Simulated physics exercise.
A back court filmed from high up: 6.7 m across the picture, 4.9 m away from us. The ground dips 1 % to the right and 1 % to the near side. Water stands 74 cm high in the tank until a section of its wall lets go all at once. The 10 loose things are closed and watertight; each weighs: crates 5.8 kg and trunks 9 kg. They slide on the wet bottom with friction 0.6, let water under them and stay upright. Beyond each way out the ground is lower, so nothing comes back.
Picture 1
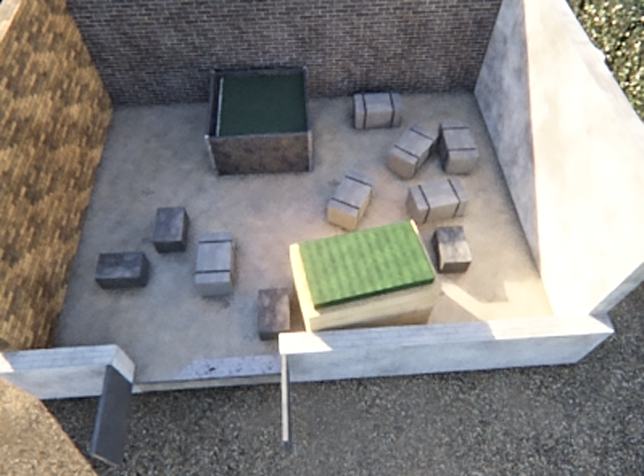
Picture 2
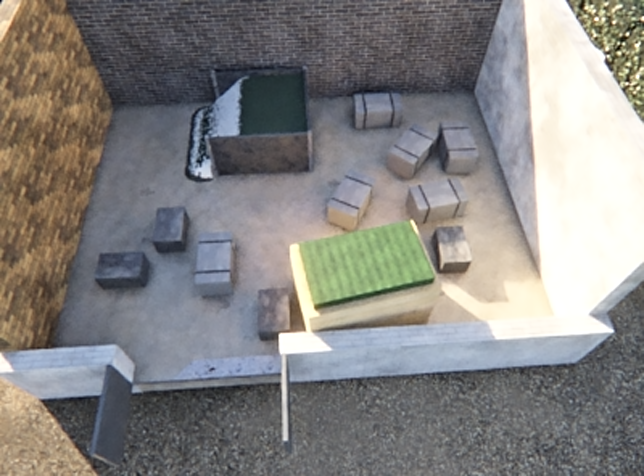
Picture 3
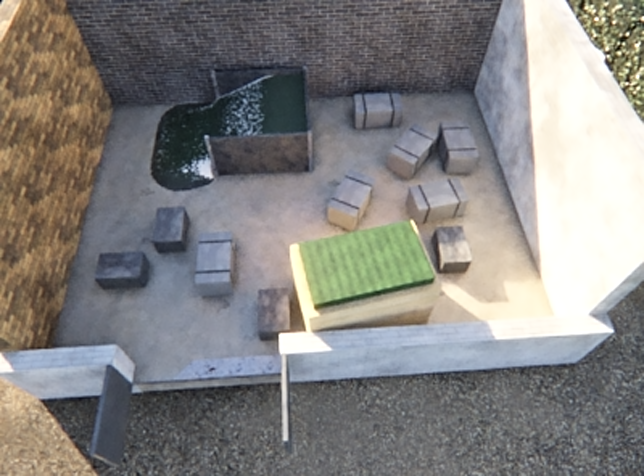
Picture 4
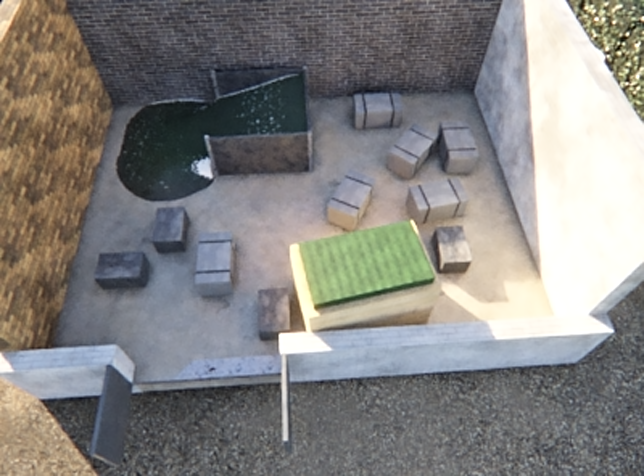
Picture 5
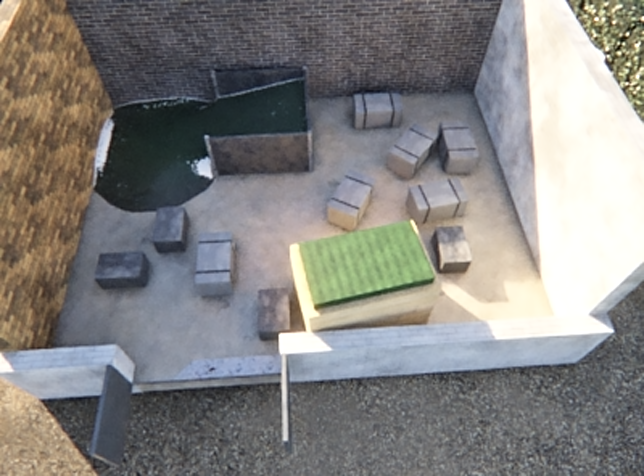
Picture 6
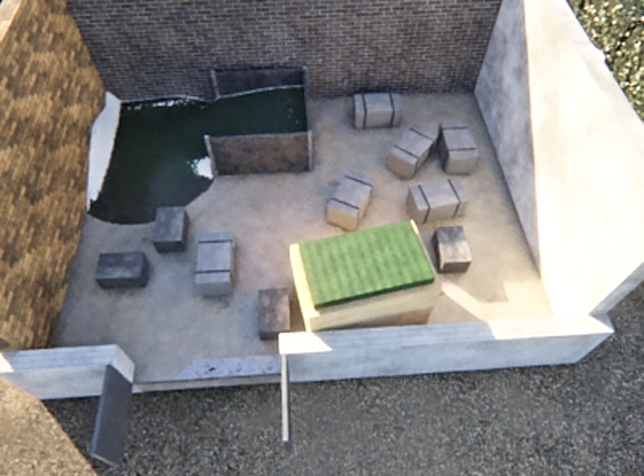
Dark green water poured out of the left side of a brick tank at the back of a walled yard and spread across the ground to the left wall, while the scattered boxes stayed still.
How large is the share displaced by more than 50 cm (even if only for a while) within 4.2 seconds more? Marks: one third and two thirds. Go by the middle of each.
That comes to not even a third.
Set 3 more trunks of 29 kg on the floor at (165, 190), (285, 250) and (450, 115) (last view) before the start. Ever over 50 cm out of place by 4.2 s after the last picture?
In that order: More, under, short of it.
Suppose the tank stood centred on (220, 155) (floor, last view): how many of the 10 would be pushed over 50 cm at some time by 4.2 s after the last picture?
In that case 5 of them.
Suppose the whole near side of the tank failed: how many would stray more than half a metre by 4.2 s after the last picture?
Then 7.
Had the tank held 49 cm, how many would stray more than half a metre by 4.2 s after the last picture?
In that case 3 of them.
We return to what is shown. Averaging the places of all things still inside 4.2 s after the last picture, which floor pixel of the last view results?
Near (373, 208).
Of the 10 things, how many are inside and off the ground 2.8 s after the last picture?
2 of them.
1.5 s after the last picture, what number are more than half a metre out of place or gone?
I count 1.
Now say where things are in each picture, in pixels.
A crate at (119, 264), on the bottom; a trunk at (439, 193) rests on the ground; water covers 2.2 m2; 0 of 10 have shifted, in the first frame.
A crate at (119, 264), on the bottom; a trunk at (439, 193) rests on the ground; water covers 3.1 m2; 0 of 10 have shifted, in the second frame.
A crate at (119, 264), on the bottom; a trunk at (439, 193) rests on the ground; water covers 4.3 m2; 0 of 10 have shifted, in the third frame.
A crate at (119, 264), on the bottom; a trunk at (439, 193), on the bottom; water covers 5.6 m2; 0 of 10 have shifted, in the fourth frame.
A crate at (119, 264), on the bottom; a trunk at (439, 193) rests on the ground; 6.7 m2 under water; 0 of 10 have shifted, in the fifth frame.
A crate at (119, 264), on the bottom; a trunk at (439, 193), on the bottom; 7.1 m2 under water; 0 of 10 have shifted, in the sixth frame.
Then, 0.4 s after the last picture 0 of 10 are over 50 cm from their spots; 0 afloat.
Then, 1.5 s after the last picture 1 of 10 are over 50 cm from their spots; 0 afloat.
Then, 2.8 s after the last picture 3 of 10 are over 50 cm from their spots; 2 afloat.
Then, 4.2 s after the last picture 3 of 10 are over 50 cm from their spots, and 3 have been at some point; 1 afloat.
